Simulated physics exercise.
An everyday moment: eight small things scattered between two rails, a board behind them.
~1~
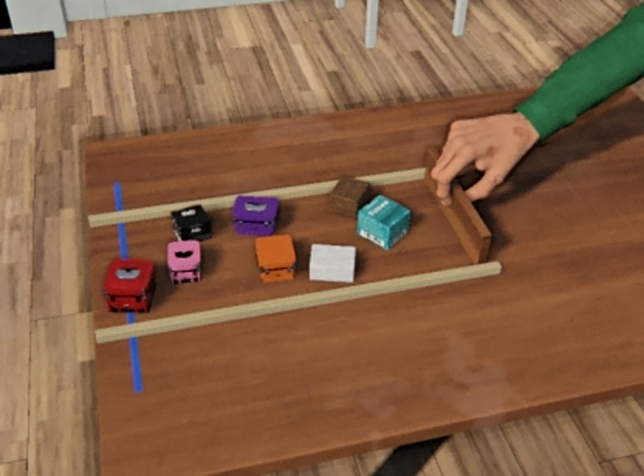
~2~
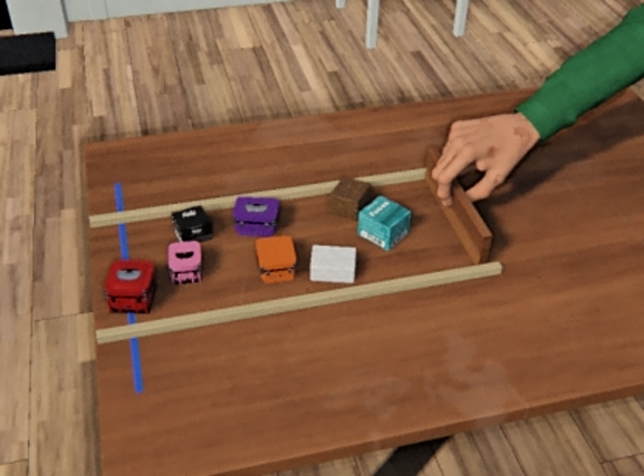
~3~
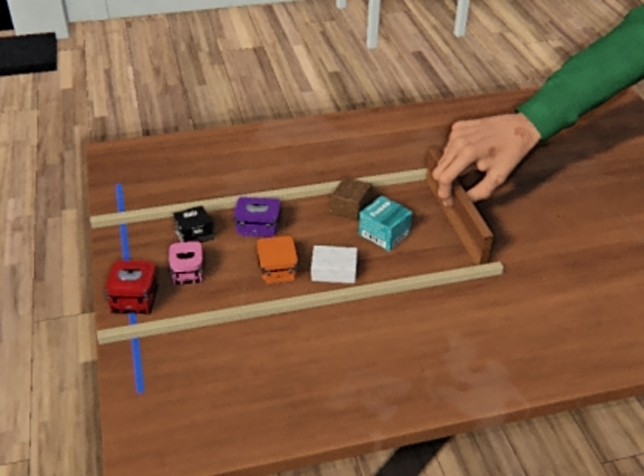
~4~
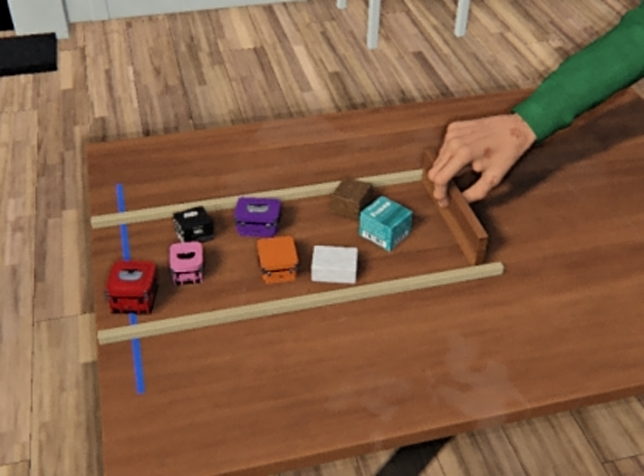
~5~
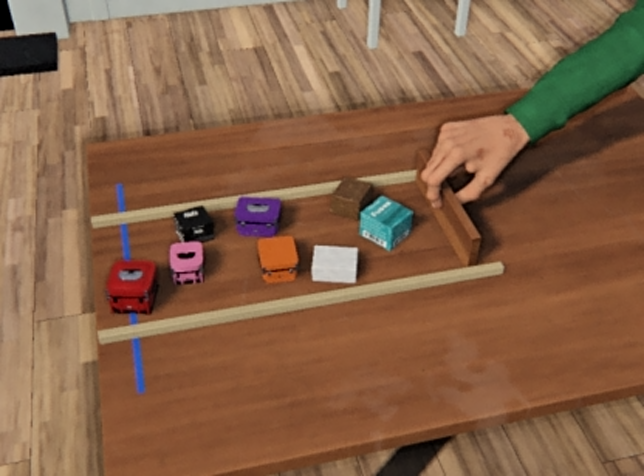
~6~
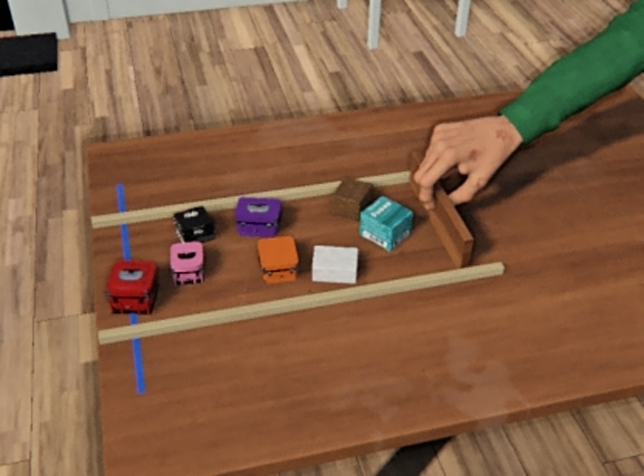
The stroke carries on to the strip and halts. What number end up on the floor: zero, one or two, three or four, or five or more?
The number that fall off is five or more.
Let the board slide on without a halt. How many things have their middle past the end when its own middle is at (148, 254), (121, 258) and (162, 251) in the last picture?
It would be 5, 5 and 3.
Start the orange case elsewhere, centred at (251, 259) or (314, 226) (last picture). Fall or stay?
In turn it tumbles off; drops off.
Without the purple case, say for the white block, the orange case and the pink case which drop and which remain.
The white block does not fall; the orange case falls; the pink case falls.
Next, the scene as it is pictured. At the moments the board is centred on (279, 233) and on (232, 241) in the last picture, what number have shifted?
First 6, then 8.
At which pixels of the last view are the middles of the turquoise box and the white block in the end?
First (107, 266), then (108, 307).
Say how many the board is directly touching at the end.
The number is 3.
A little later, none off yet; red case at rest near (133, 287); pink case at rest near (188, 264); black box at rest near (194, 226).
Next, none off yet; red case at rest near (133, 287); pink case shifted a little near (175, 264); black box shifted about its own width near (163, 231).
Later still, none off yet; red case tilted well over near (62, 330); pink case shifted well along near (88, 268); black box tilted a little near (76, 246).
When it is over, the number that fall off is five or more; down, orange case, purple case, black box, pink case and red case.
